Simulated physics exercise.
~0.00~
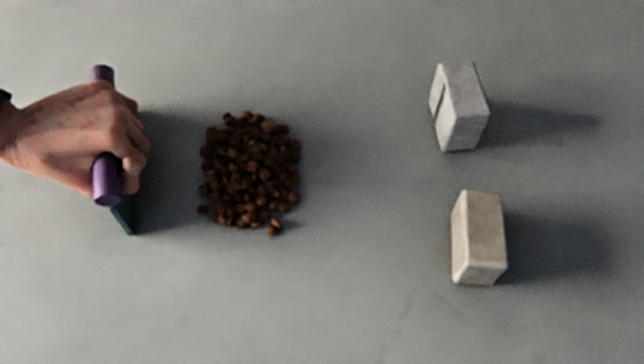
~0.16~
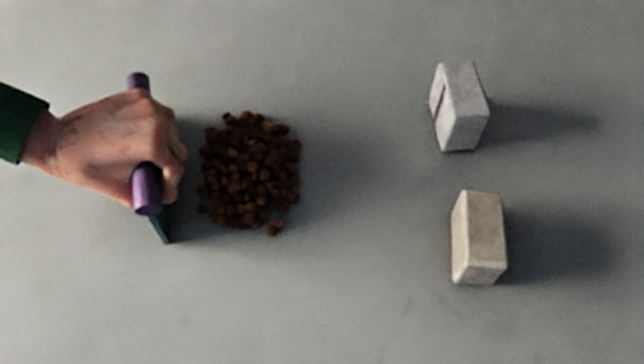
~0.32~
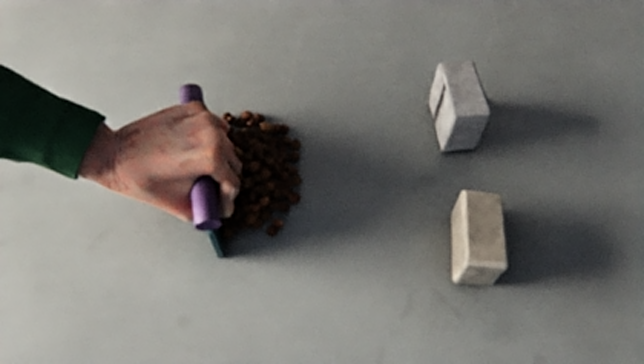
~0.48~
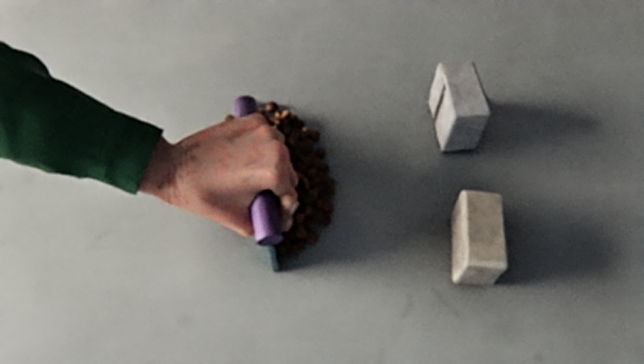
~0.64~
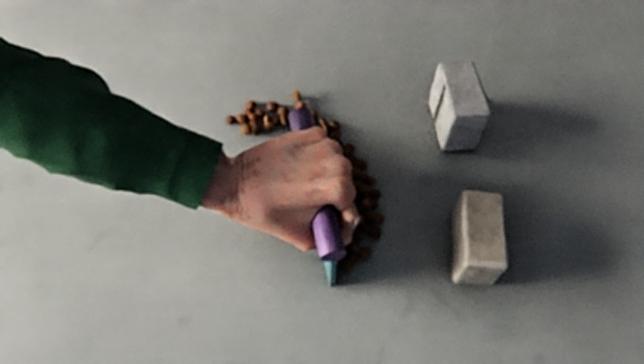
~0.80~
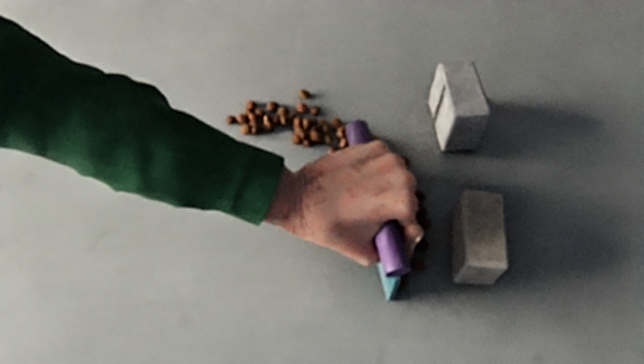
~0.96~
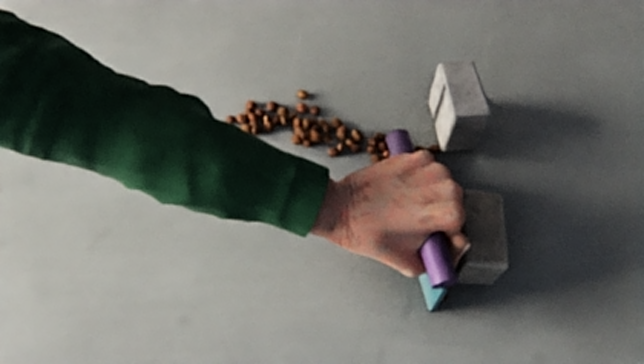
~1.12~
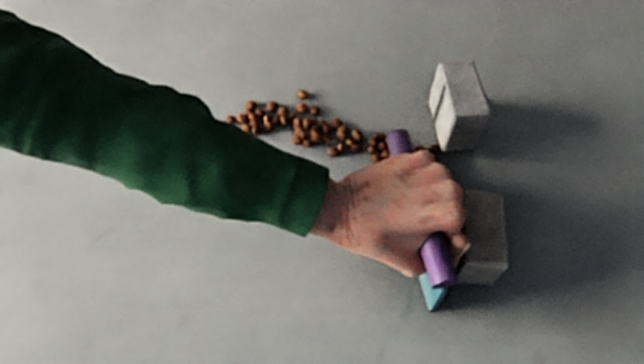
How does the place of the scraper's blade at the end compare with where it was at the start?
At the start the blade was on the left, before the pile of kibble. By the end it was well over to the right and a little lower, beside the lower block.
